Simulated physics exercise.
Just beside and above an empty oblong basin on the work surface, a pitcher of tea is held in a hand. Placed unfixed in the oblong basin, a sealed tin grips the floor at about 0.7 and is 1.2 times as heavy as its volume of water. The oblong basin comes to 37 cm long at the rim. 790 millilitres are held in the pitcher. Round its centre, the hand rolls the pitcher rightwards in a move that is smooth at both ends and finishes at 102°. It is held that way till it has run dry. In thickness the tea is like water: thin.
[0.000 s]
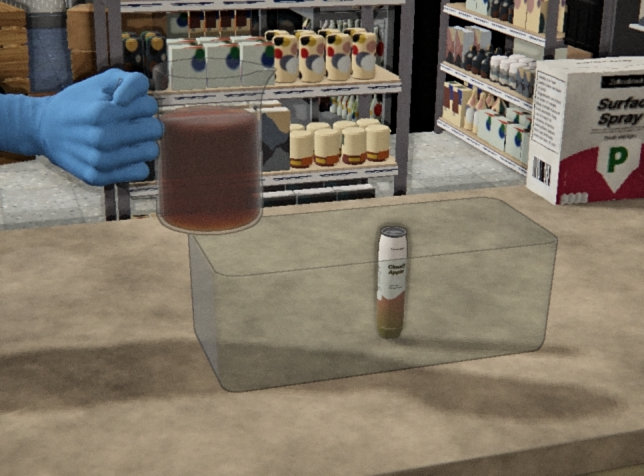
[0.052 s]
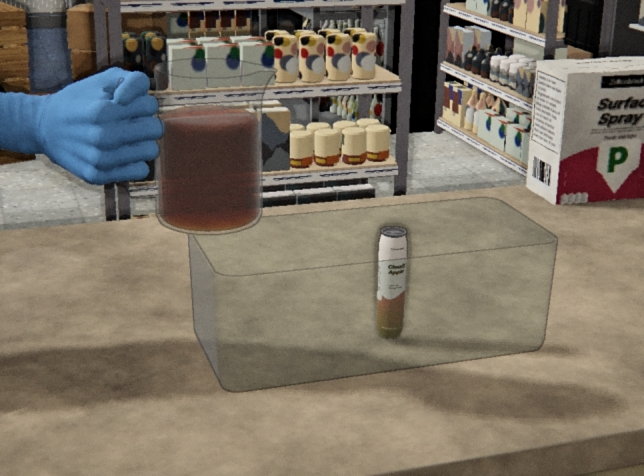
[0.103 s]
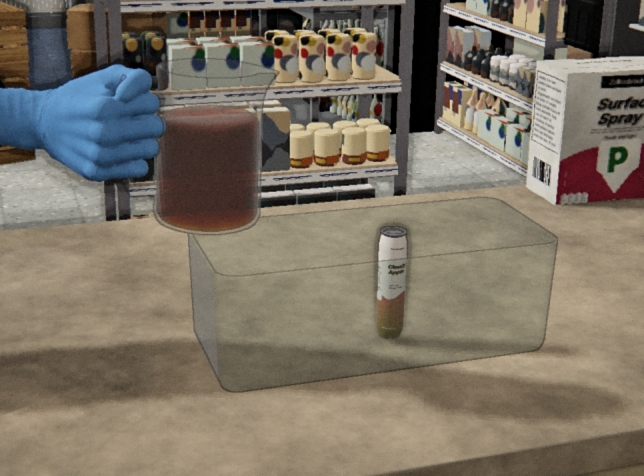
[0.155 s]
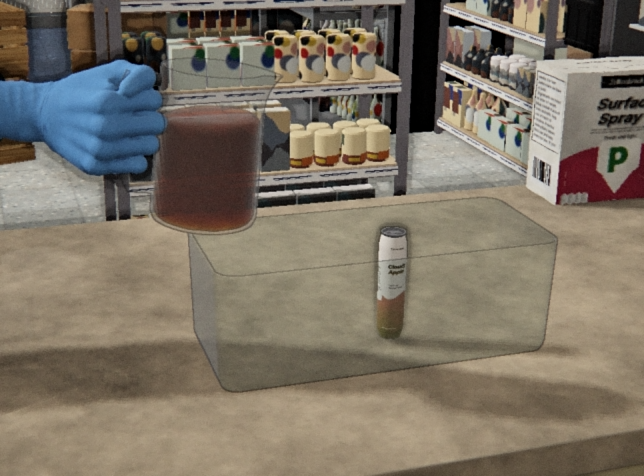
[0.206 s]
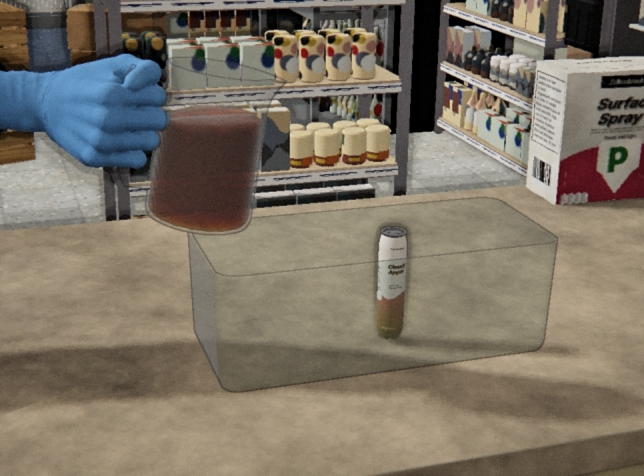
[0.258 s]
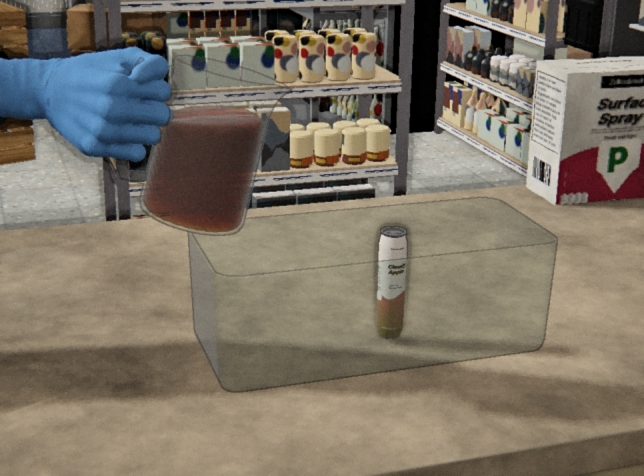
The clip opens with a blue-gloved hand holding an upright, clear pitcher of reddish-brown liquid above the left end of a transparent oblong basin, with a small can seen through its side. The hand slowly tilts the pitcher rightward, its base swinging slightly left, while everything on the counter stays still.
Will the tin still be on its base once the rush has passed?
It does not tip.
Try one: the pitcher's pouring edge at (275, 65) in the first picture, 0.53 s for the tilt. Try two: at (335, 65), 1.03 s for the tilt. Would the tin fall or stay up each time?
The tin stays vertical the first time and overturns the second time.
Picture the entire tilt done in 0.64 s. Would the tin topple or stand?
In that case the tin does not tip.
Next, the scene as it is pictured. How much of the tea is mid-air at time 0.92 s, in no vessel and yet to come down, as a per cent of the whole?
Estimate: About 16 in a hundred.
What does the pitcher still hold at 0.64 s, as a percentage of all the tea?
94 %.
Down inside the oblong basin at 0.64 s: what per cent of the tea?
About 0%.
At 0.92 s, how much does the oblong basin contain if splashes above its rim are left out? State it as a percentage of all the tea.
36 %, more or less.
Then, 0.64 s in, the tilt is 70° and 94 per cent is still to pour; the tin stands where it began.
Then, 0.92 s in, the tilt is 99° and 49 per cent is still to pour; the tin stands where it began.
Then, 1.21 s in, the tilt is 102° and 11 per cent is still to pour; the tin stands where it began.
Then, 1.53 s in, the tilt is 102° and 2 per cent is still to pour; the tin stands where it began.
Finally, the tin stands where it began.
